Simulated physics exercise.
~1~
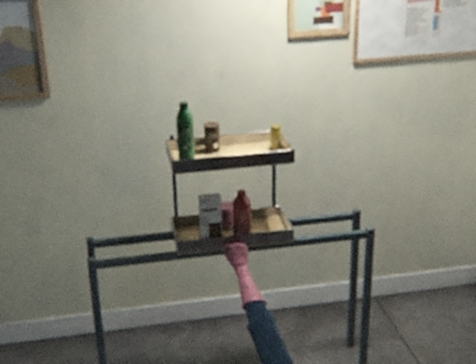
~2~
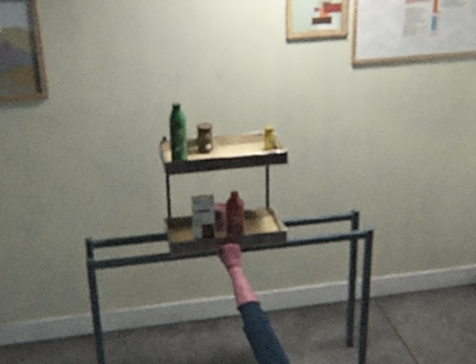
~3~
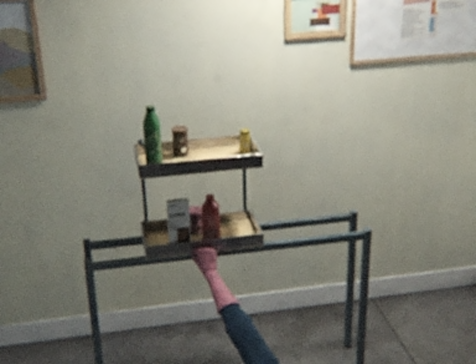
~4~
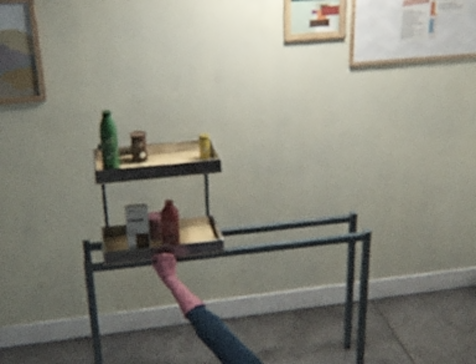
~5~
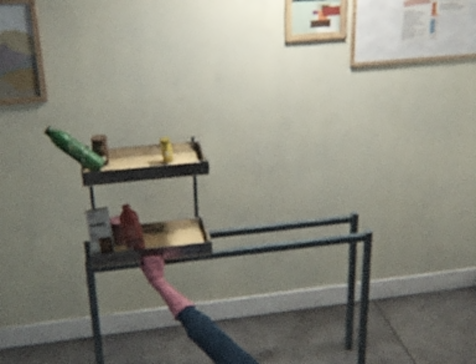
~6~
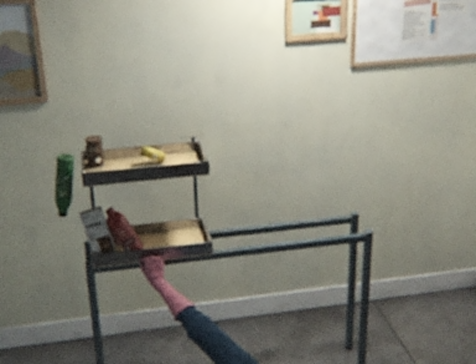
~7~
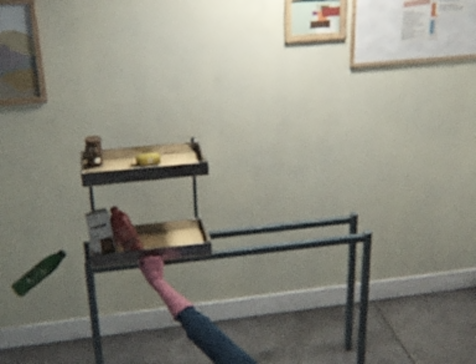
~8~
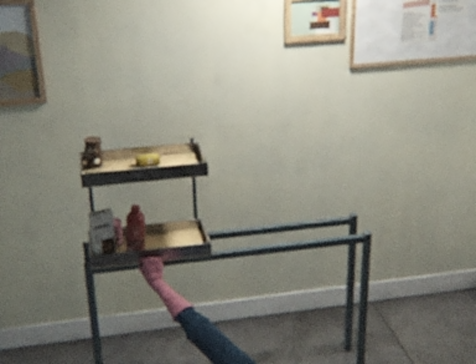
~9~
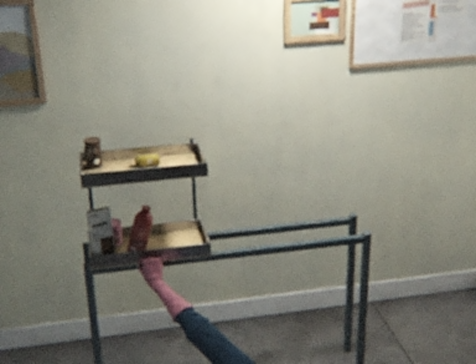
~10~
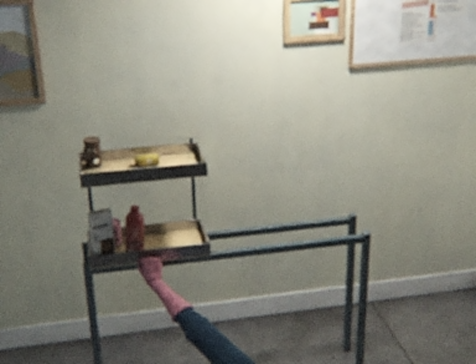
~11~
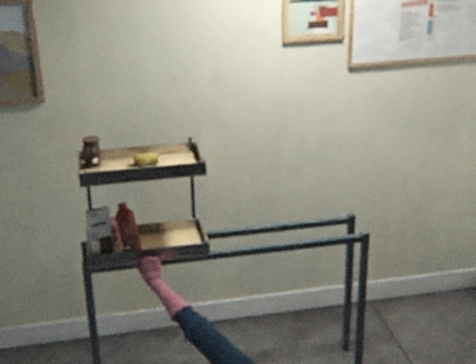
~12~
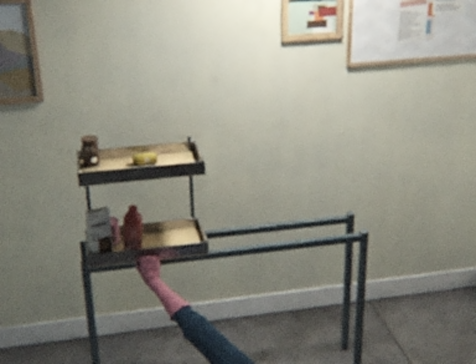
In a plain room with framed prints on a pale wall, a gloved hand at the end of a dark sleeve holds a two-level tray on metal rails, loaded with bottles, a brown tin, a yellow shaker and a white packet. The tray slides left, gathering speed, until it halts at the left end. The green bottle tips off the upper level and falls out of view, while the yellow shaker topples onto its side. Below, the red bottle and white packet lean left, then rock back. The red bottle wobbles a little more and ends upright beside the packet, with the shaker still lying above near the standing tin.
